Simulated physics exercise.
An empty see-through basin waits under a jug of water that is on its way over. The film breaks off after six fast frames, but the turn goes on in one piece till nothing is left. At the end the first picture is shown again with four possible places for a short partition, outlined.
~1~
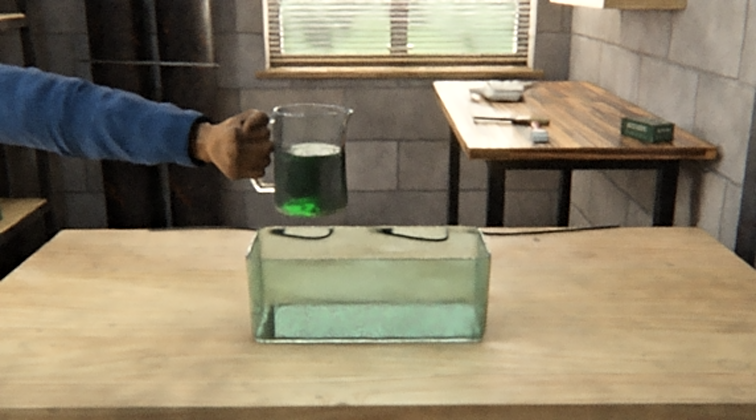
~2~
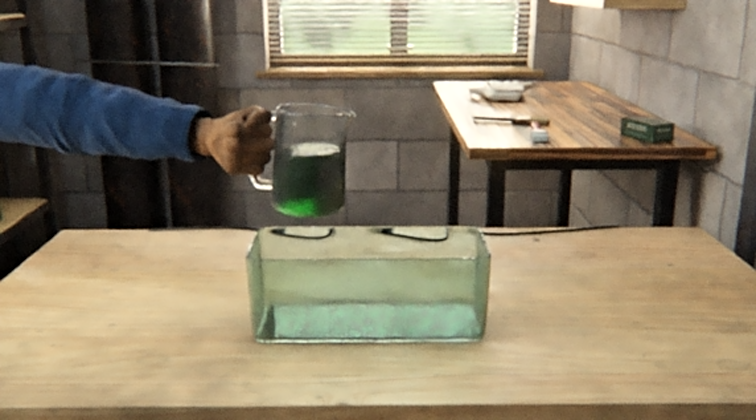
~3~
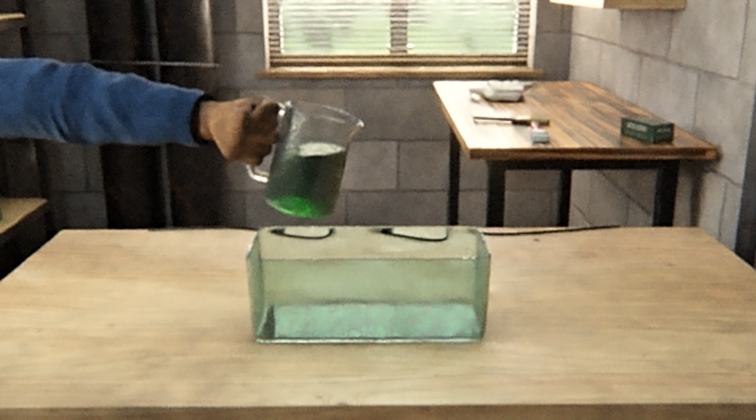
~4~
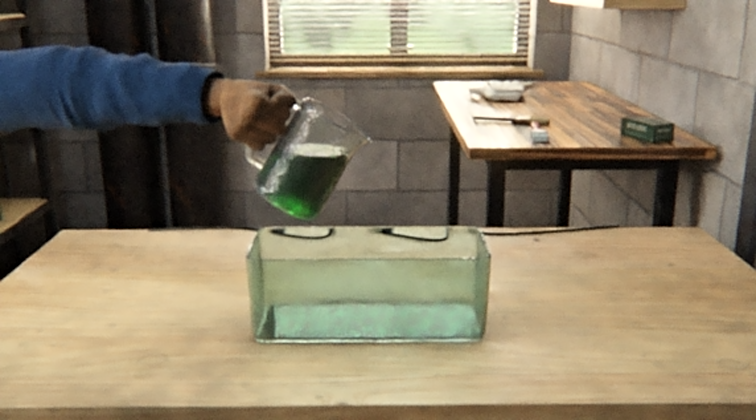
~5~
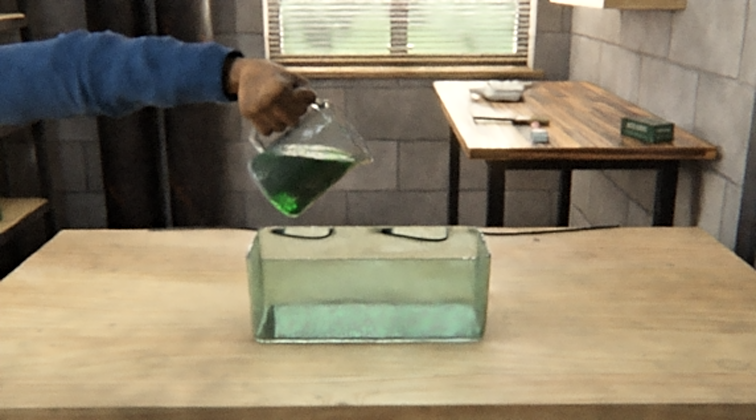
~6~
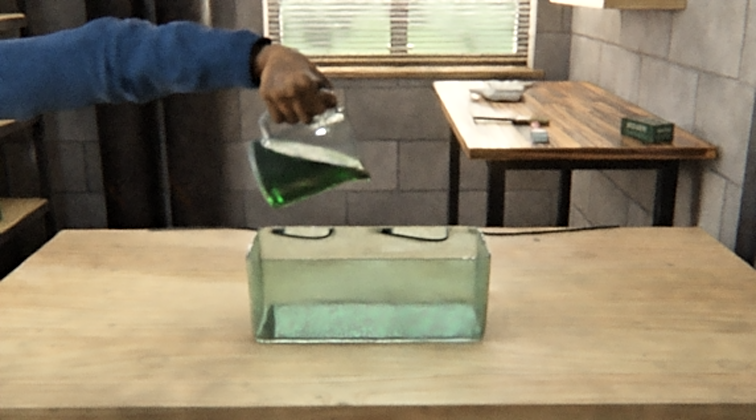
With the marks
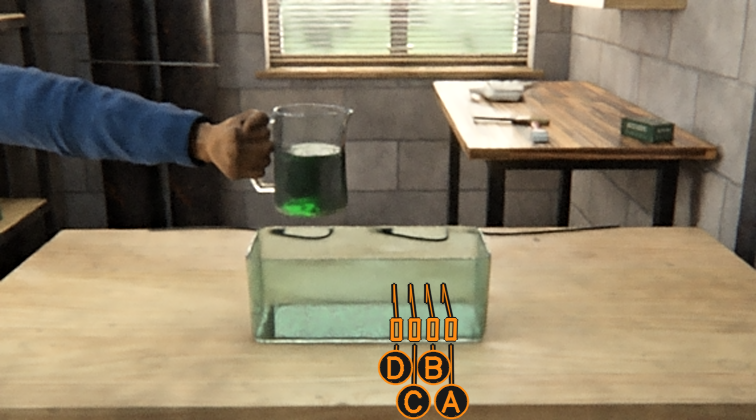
A hand tilts a glass jug of green liquid steeply rightward above a clear rectangular basin.
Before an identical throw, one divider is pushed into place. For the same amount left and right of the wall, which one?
C.
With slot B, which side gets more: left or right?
More ends on the left.
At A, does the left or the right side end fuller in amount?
The left one.
In orange, A at (450, 345); B at (432, 345); C at (414, 345); D at (396, 345).
With A, about 86 % ends left of the wall and 10 % right of it; 4 % is lost outside.
With B, about 83 % ends left of the wall and 14 % right of it; 3 % is lost outside.
With C, about 49 % ends left of the wall and 49 % right of it.
With D, about 14 % ends left of the wall and 84 % right of it.
